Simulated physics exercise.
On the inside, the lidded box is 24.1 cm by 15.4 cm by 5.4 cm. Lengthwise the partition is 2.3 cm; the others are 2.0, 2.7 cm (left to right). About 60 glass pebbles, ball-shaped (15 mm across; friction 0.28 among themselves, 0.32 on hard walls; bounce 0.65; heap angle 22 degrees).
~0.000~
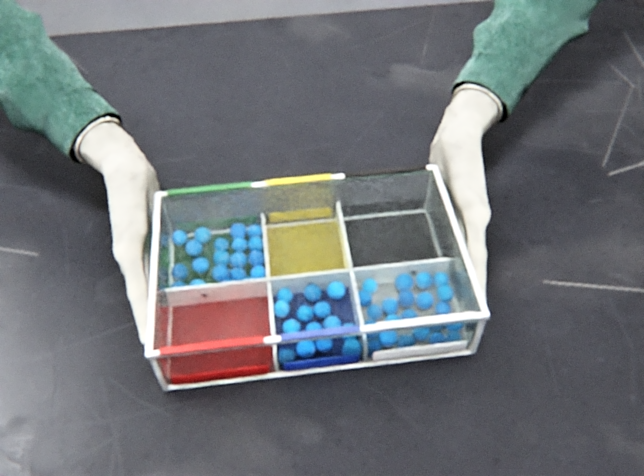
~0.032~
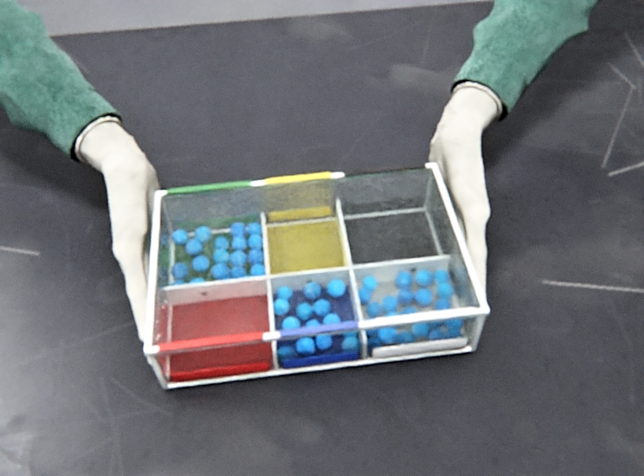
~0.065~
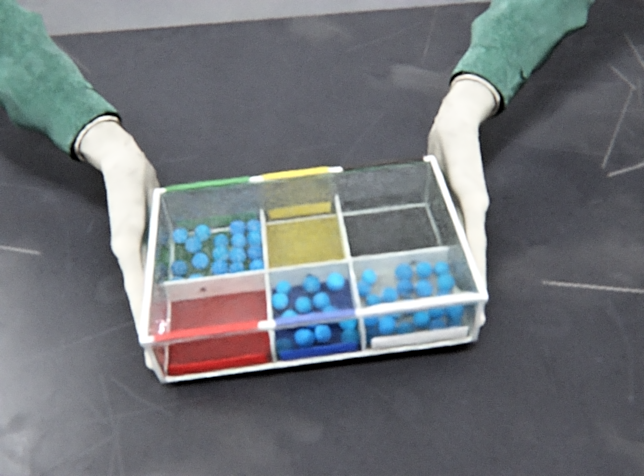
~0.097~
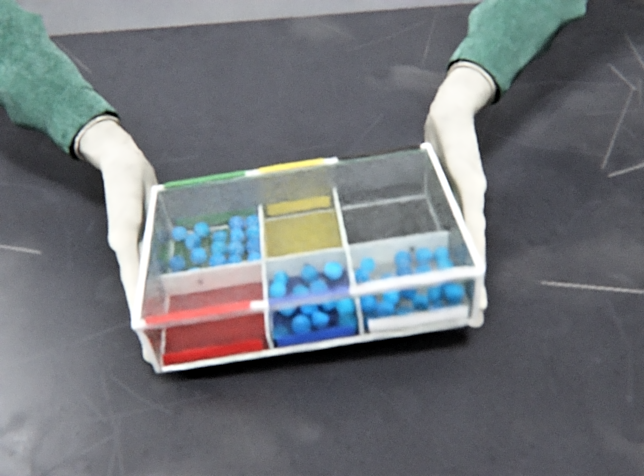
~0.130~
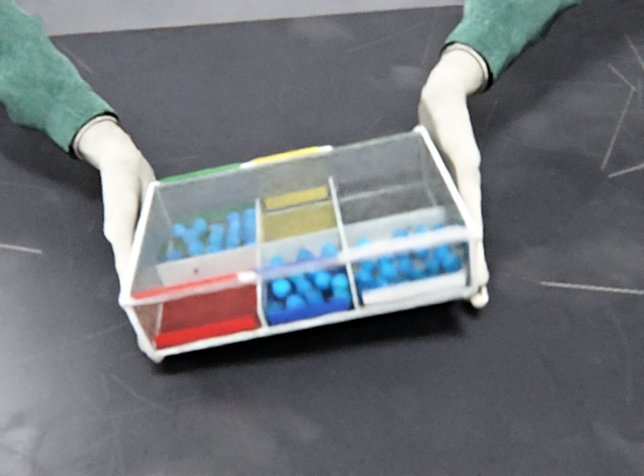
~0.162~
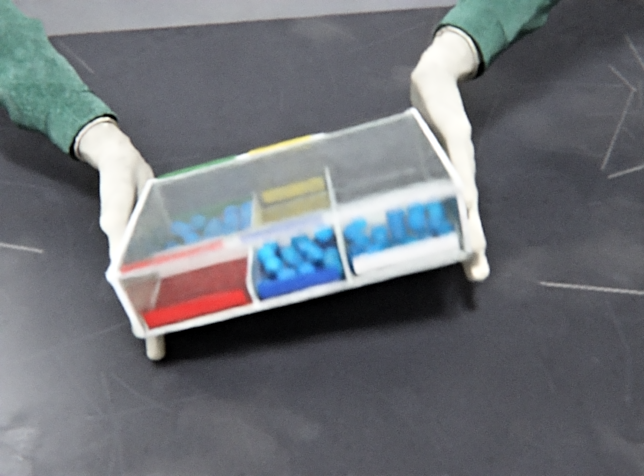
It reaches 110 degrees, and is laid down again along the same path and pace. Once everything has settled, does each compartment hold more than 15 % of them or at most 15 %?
Red: At most 15 %; blue: At most 15 %; green: More than 15 %; yellow: More than 15 %; white: At most 15 %; black: At most 15 %.
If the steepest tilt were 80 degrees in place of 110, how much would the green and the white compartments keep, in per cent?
With that change it's green at 55 per cent and white at 5 per cent.
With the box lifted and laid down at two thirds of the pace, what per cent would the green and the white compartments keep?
I'd expect green at 70 percent and white at 0 percent.
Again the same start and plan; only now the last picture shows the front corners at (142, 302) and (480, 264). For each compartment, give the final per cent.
Red 0; blue 0; green 40; yellow 35; white 0; black 30.
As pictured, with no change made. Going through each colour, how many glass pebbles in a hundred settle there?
Final shares in percent: Red 0, blue 0, green 70, yellow 20, white 0, black 5.
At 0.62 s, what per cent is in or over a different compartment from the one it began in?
About 45 %.
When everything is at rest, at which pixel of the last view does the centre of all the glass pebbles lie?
Resting centre estimate: Around (231, 253).
Then, at 0.62 s, tilt 109 degrees; red 5 %, blue 15 %, green 40 %, yellow 10 %, white 10 %, black 15 %.
Then, at 0.92 s, tilt 46 degrees; green 75 %, yellow 20 %, black 5 %.
Then, at 1.33 s, tilt 0 degrees; green 70 %, yellow 20 %, black 5 %.
By 2.1 s all is still; red 0 %, blue 0 %, green 70 %, yellow 20 %, white 0 %, black 5 %.
